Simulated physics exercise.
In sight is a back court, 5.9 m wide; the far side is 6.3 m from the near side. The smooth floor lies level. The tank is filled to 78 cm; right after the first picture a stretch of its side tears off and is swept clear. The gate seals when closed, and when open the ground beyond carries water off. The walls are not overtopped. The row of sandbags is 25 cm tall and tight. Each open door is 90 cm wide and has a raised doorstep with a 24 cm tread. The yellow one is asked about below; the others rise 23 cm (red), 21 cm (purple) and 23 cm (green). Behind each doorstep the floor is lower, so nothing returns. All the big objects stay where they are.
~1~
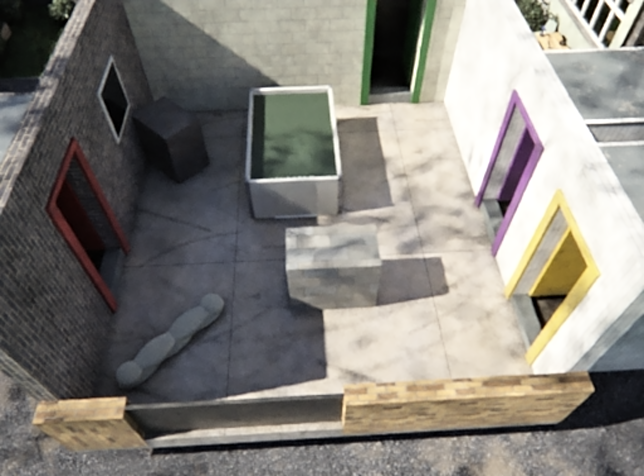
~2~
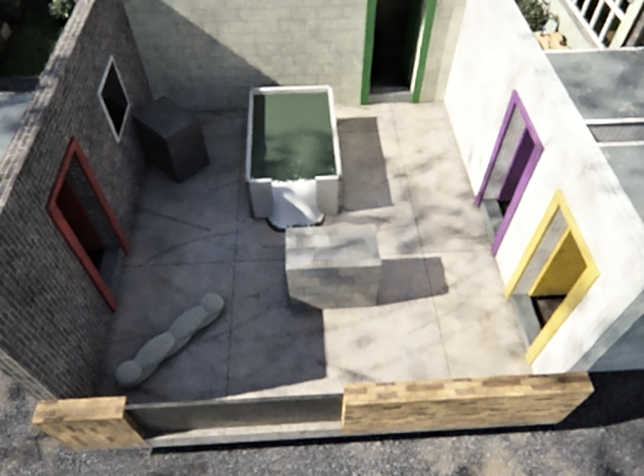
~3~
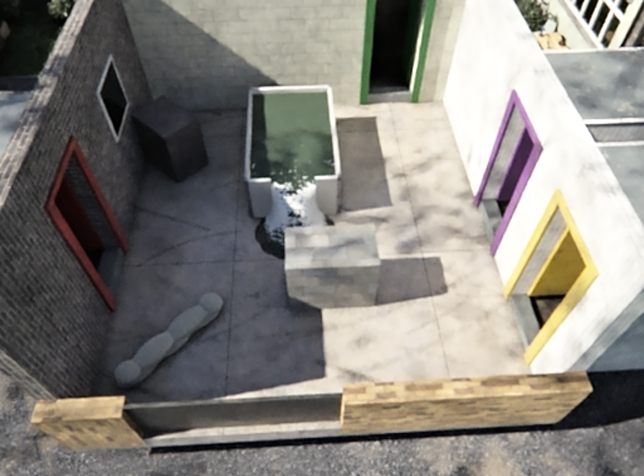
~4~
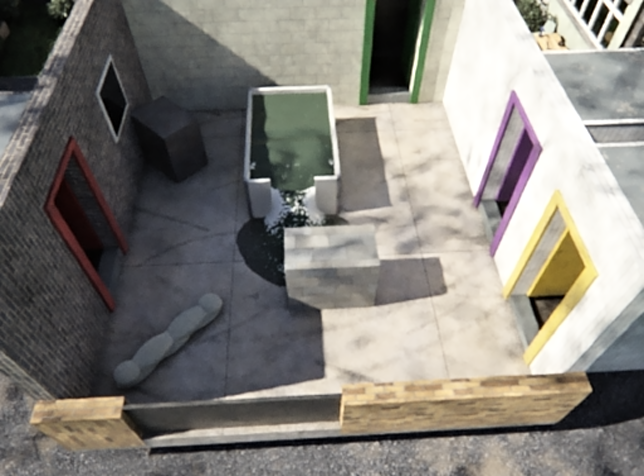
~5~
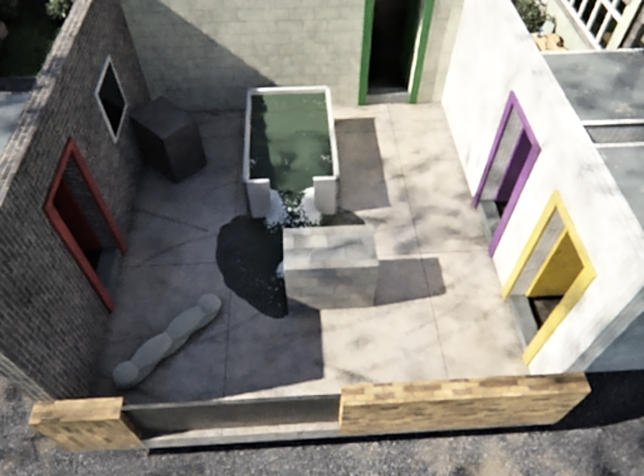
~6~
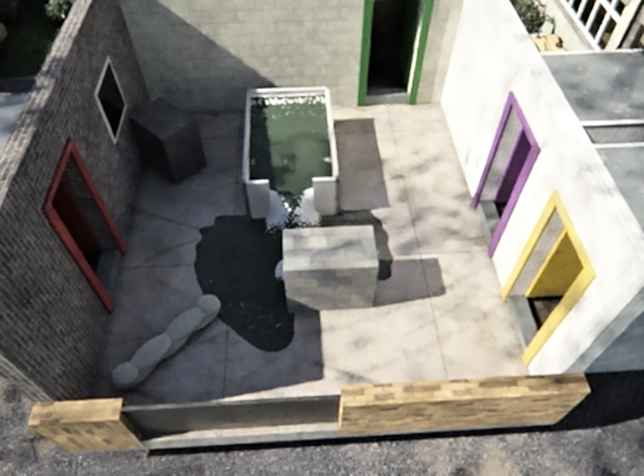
To begin with, a tank of green water stands whole in a walled court with red, green, purple and yellow doorways. Its near side opens and water pours out toward a pale block, then a dark pool spreads around the block, reaching the lumpy grey shape on the left.
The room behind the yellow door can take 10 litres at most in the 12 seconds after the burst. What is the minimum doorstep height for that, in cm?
About 7.5 cm.
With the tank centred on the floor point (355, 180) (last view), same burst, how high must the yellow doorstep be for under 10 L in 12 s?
Some 21 cm.
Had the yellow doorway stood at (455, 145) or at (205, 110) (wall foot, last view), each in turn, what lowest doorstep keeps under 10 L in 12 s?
Roughly 5.5 and 7.5 cm.
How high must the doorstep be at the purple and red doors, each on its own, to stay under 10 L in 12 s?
About 17 cm at purple and 15 cm at red.
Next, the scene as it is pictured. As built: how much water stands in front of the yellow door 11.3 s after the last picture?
About 6.0 cm.
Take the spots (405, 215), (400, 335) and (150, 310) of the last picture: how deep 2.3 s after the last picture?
In that order: 3, 0 and 3 cm.
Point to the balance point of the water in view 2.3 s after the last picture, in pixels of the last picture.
At about (292, 227).
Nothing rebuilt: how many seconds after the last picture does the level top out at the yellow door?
Around 1.8 s.
Then, 0.7 s after the last picture water covers 30 % of the floor, deepest (48 cm) near (304, 264); it has not reached the yellow door.
Then, 2.3 s after the last picture water covers 50 % of the floor, deepest (30 cm) near (128, 423); 9 cm at the yellow door, 0 litres in over its 14 cm doorstep.
Then, 11.3 s after the last picture water covers 95 % of the floor, deepest (16 cm) near (157, 148); 6 cm at the yellow door, 0 litres in over its 14 cm doorstep.
At the yellow door as built, the water peaked near 10 cm, 1.9 s after the last picture.
Run again over the same 12 s with other heights there, 13 litres in over 7 cm, 3 litres over 9.5 cm. The limit of 10 litres is kept from about 7.5 cm up.
